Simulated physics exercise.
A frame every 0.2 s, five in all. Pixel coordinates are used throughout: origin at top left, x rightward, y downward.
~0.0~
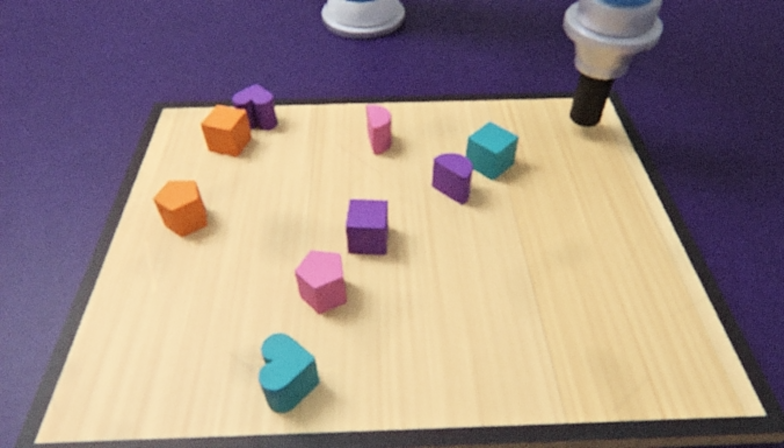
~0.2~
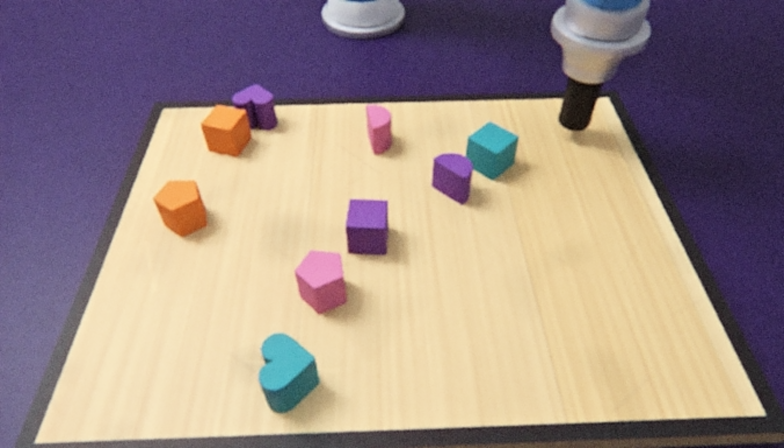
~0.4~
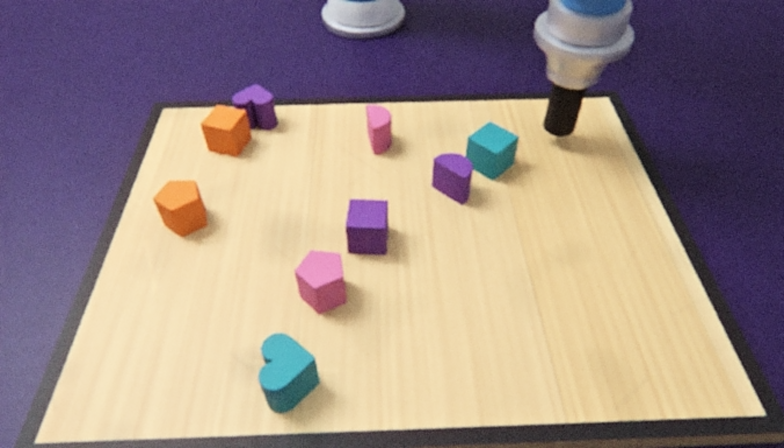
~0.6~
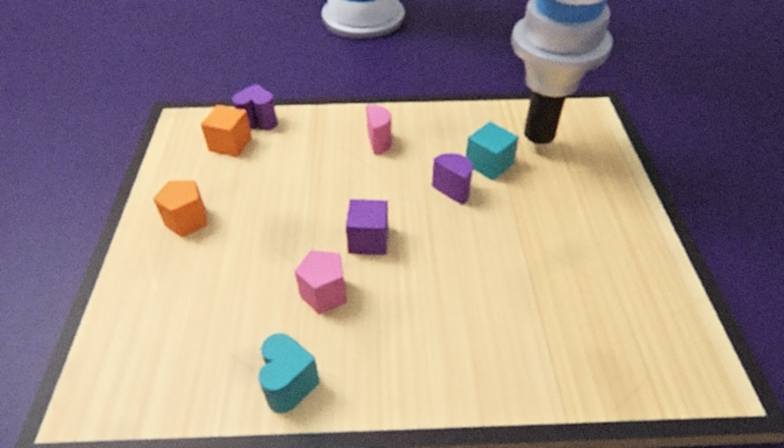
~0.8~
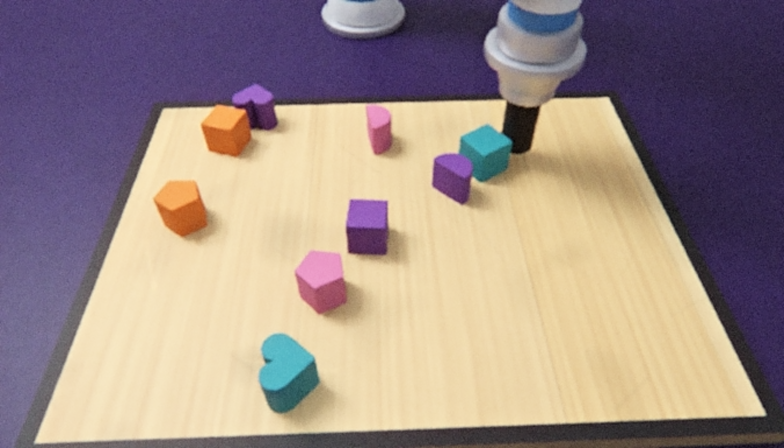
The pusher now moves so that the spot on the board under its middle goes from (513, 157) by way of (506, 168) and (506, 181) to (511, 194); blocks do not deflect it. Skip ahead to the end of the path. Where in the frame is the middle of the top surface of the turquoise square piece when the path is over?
Expect it around (473, 147).
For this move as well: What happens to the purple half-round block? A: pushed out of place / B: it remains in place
A (pushed out of place)
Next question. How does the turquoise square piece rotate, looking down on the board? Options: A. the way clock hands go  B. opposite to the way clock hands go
Letter A.
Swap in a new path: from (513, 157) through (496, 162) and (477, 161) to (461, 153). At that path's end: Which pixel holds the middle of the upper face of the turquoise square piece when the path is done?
Pixel (448, 147).
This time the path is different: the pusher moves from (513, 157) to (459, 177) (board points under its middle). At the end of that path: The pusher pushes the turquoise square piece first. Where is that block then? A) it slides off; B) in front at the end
I choose B.
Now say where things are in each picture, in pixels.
Lower end of the pusher at (584, 119), tops of blocks, purple half-round block at (456, 163), turquoise square piece at (494, 136), in the first frame.
Pusher at (573, 123), blocks as before, in the second frame.
Pusher at (558, 128), blocks as before, in the third frame.
Pusher at (539, 136), blocks as before, in the fourth frame.
Pusher at (516, 145), purple half-round block at (456, 163), turquoise square piece at (486, 139), in the fifth frame.
The first path, step by step. Halfway along, pusher at (507, 162); purple half-round block at (446, 166), turned 15° anticlockwise; turquoise square piece at (474, 146), turned 35° clockwise.
At the end, pusher at (513, 182); purple half-round block at (446, 166), turned 15° anticlockwise; turquoise square piece at (473, 147), turned 35° clockwise.
